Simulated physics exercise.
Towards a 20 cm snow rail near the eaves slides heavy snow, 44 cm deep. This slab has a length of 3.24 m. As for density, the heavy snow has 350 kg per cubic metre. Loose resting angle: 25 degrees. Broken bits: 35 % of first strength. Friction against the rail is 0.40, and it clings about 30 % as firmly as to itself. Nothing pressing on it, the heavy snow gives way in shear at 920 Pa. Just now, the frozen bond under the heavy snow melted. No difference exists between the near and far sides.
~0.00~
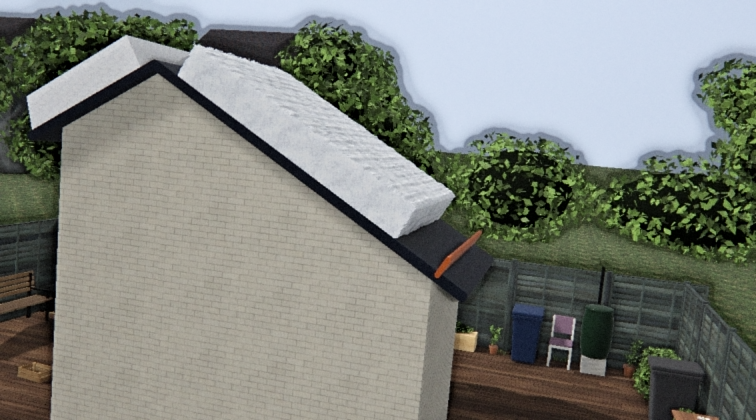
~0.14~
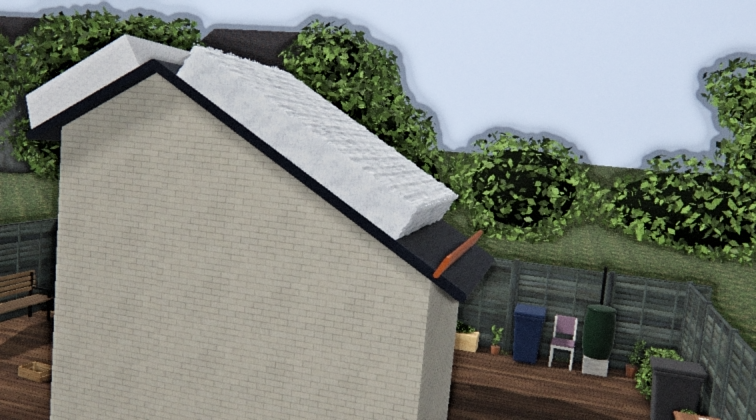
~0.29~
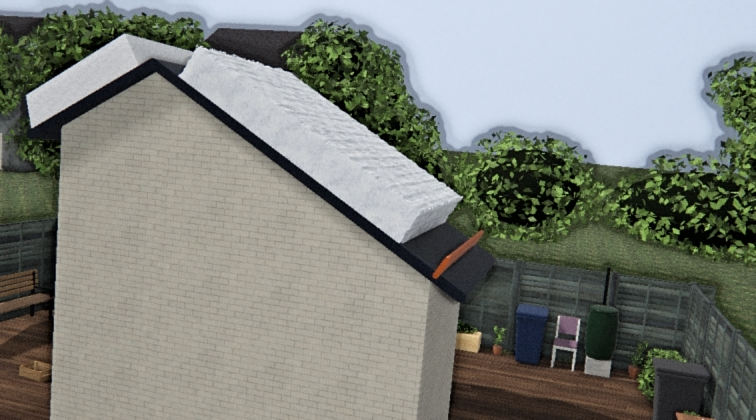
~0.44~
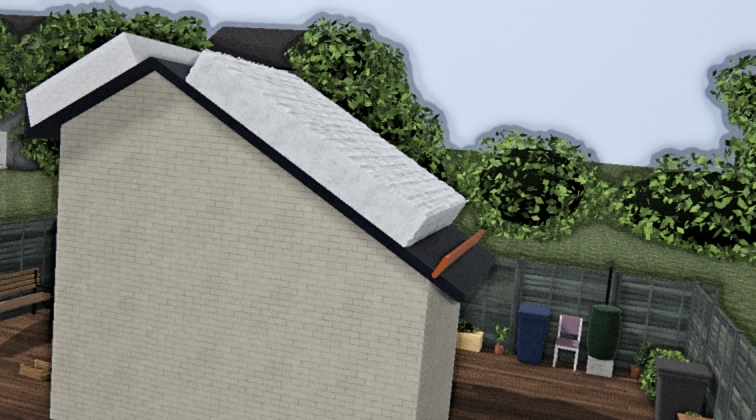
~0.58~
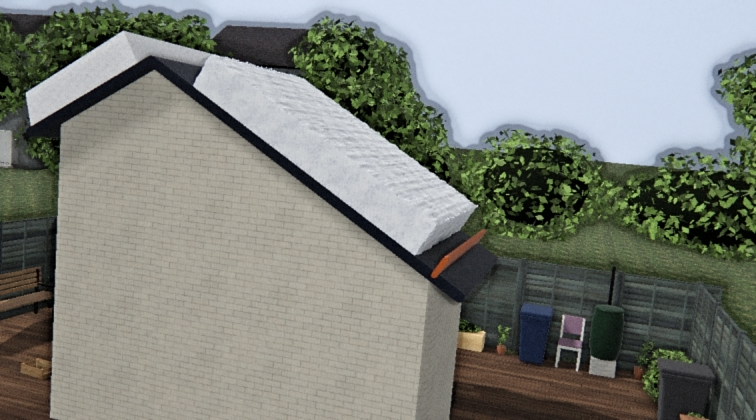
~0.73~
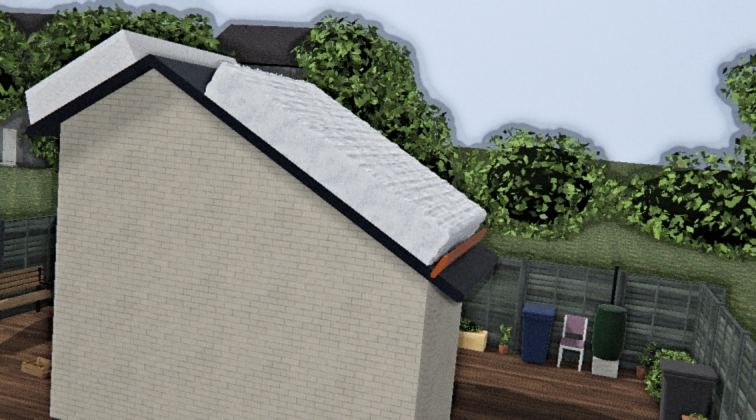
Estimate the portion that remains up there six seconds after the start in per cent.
My estimate is 70 percent.
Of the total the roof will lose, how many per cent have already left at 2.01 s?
The figure is some 70 %.
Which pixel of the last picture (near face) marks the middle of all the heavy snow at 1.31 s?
Look near (370, 194) in the final picture.
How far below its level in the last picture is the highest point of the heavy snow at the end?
Roughly 0.6 m.
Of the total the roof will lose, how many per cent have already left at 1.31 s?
Roughly 20 %.
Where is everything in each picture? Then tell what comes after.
The first frame shows leading edge of the heavy snow at (415, 212).
The second frame shows leading edge of the heavy snow at (415, 213), its middle shifted 1.8 cm.
The third frame shows leading edge of the heavy snow at (418, 216), its middle shifted 7.3 cm.
The fourth frame shows leading edge of the heavy snow at (425, 220), its middle shifted 17 cm.
The fifth frame shows leading edge of the heavy snow at (435, 228), its middle shifted 31 cm.
The sixth frame shows leading edge of the heavy snow at (448, 238), its middle shifted 49 cm, 1 % of it past the rail, in one piece.
After 1.31 s, 93 % of the snow is on the roof.
After 2.01 s, 79 % of the snow is on the roof.
After 2.70 s, 72 % of the snow is on the roof.
After 3.40 s, 70 % of the snow is on the roof.
After 6.00 s, at the end, 70 % of the snow is on the roof.
